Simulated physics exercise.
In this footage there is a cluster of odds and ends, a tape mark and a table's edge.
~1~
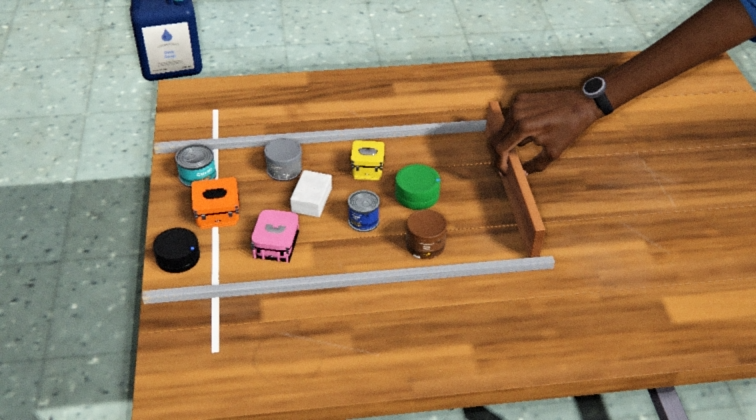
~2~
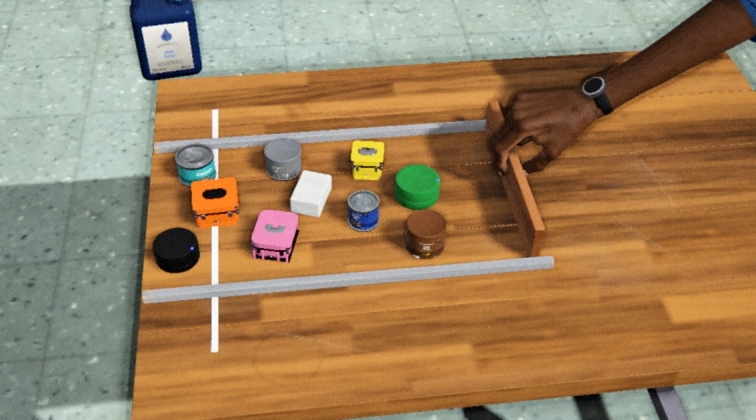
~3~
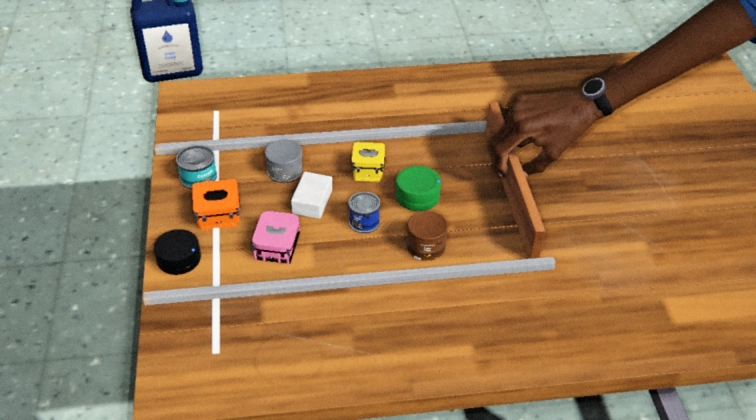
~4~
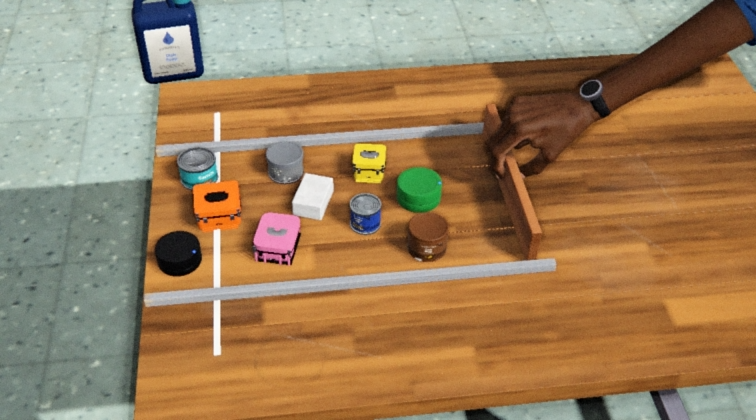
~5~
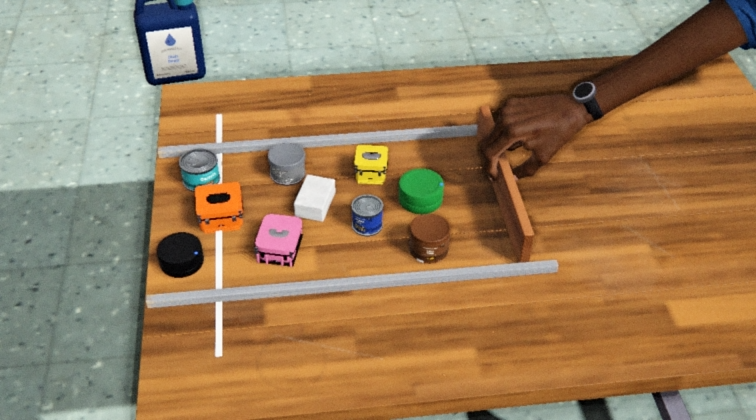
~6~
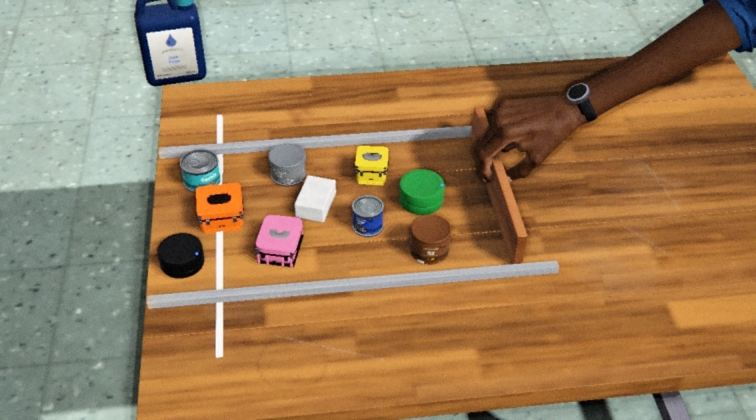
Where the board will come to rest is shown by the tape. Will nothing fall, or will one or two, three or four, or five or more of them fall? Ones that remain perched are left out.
Three or four drops.
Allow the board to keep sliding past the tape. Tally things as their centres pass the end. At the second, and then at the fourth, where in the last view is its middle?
The first puts it near (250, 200), the next near (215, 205).
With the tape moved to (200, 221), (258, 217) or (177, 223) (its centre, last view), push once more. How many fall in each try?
Per try: 6; 0; 6.
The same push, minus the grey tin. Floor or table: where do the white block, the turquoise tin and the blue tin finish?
White block still up, turquoise tin still up, blue tin still up.
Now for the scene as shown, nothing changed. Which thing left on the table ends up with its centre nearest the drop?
White block.
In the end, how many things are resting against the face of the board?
Looks like 4 of them, all told.
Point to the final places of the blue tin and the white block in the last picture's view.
Blue tin: About (203, 231); white block: About (159, 215).
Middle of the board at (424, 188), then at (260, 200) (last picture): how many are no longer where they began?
2 and 10.
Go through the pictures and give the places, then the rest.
In the first picture, black lid (177, 250); turquoise tin (196, 166); orange case (216, 203); board (513, 176); tape (215, 215).
In the second picture, turquoise tin (196, 166); yellow case (368, 160).
In the third picture, orange case (217, 205); blue tin (364, 213).
In the fourth picture, black lid (179, 253); brown tub (428, 238).
In the fifth picture, turquoise tin (200, 170); pink case (280, 241).
In the sixth picture, black lid (181, 255); turquoise tin (201, 171); orange case (220, 208); board (496, 182); tape (220, 219).
Soon after, none off yet; black lid at rest near (181, 255); turquoise tin at rest near (201, 171); orange case at rest near (220, 208).
After that, none off yet; black lid displaced a little near (160, 255); turquoise tin displaced about its own width near (171, 173); orange case displaced about its own width near (162, 218).
In the end, the number that fall off is three or four; gone, orange case, turquoise tin and black lid.
